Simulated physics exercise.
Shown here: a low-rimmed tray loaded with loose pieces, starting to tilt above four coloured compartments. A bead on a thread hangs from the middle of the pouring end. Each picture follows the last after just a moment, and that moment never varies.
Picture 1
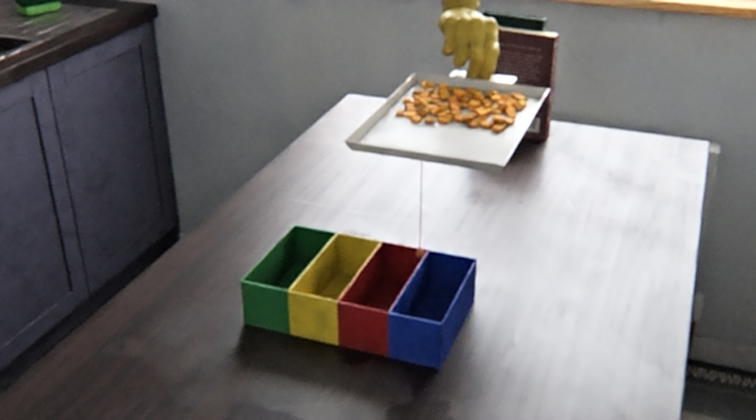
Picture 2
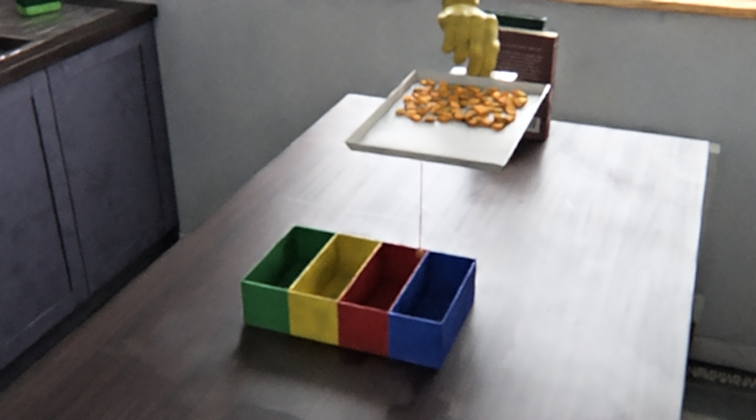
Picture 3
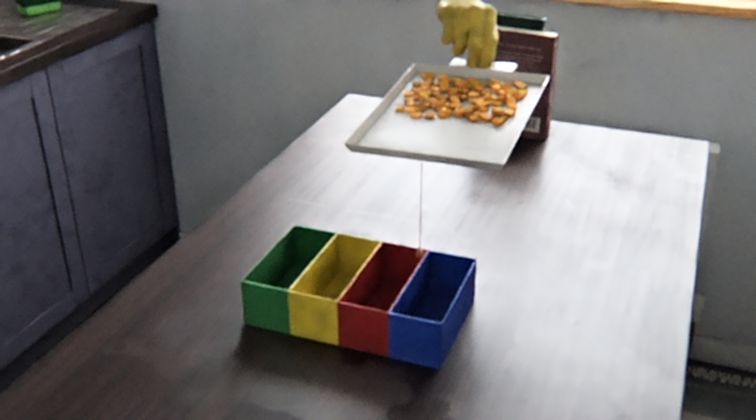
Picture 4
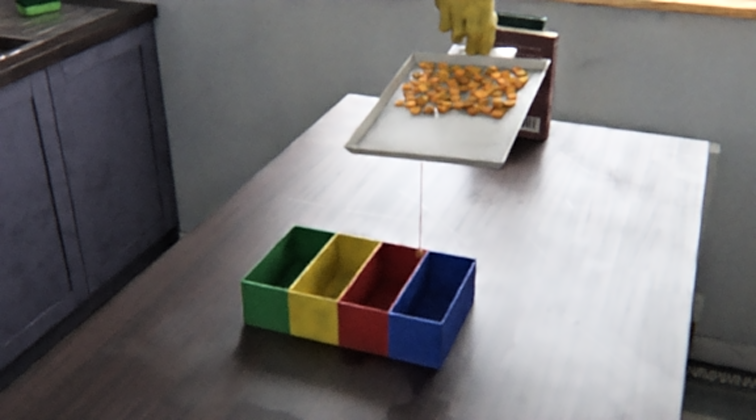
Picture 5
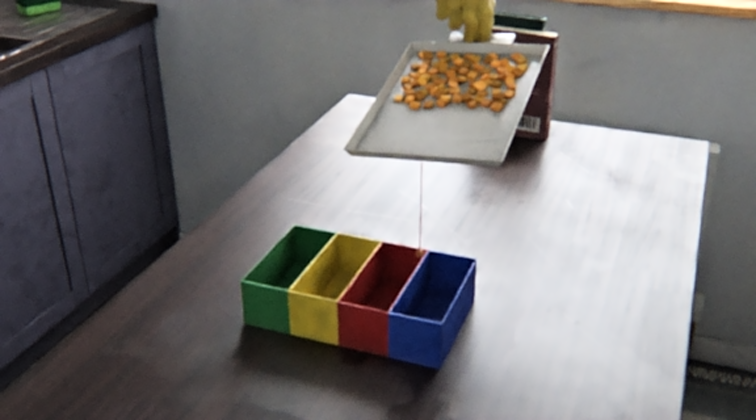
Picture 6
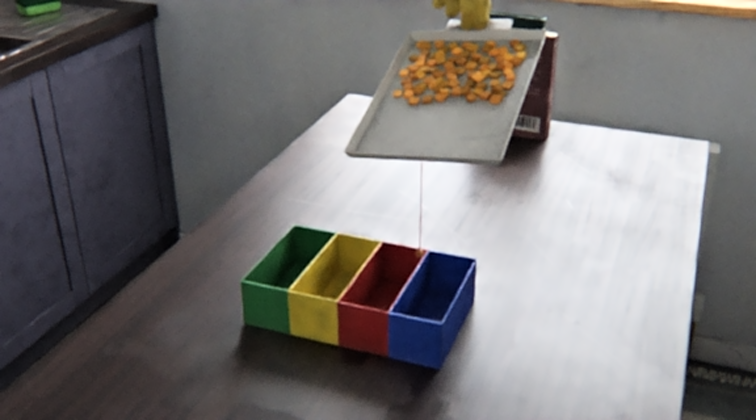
Tray of small orange-brown crackers gradually tilting, its far side rising in a yellow-gloved hand above four coloured compartments on a table.
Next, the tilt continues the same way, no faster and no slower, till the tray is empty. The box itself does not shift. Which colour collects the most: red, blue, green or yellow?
Yellow.
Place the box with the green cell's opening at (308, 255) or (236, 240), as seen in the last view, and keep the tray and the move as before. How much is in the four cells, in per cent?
Near 100 % and 100 %.
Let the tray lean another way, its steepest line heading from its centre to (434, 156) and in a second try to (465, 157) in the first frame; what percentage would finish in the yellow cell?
10 % and 0 %.
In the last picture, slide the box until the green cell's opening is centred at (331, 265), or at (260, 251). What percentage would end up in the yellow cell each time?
First try: Roughly 20 per cent; second try: Roughly 30 per cent.
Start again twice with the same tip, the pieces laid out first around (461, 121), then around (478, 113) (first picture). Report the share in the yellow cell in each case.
That would be 60 per cent, and then 60 per cent.
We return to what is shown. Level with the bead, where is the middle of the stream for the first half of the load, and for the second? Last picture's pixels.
Roughly (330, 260) first, then roughly (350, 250).
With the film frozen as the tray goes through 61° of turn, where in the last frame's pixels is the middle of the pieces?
The load is centred about (369, 157).
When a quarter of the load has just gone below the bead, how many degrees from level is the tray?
Near 70 degrees.
Soon after the last picture, tray tipped steeply; about two thirds on the tray; about a third falling or outside the box.
A little later, tray tipped right over; about two thirds in the yellow cell; a small part in the red cell; a small part in the green cell; a stray few in the blue cell; a small part falling or outside the box.
Later still, tray tipped past a quarter turn; about two thirds in the yellow cell; about a quarter in the red cell; a small part in the green cell; a stray few in the blue cell.
At rest, tray tipped past a quarter turn; about two thirds in the yellow cell; about a quarter in the red cell; a small part in the green cell; a stray few in the blue cell.
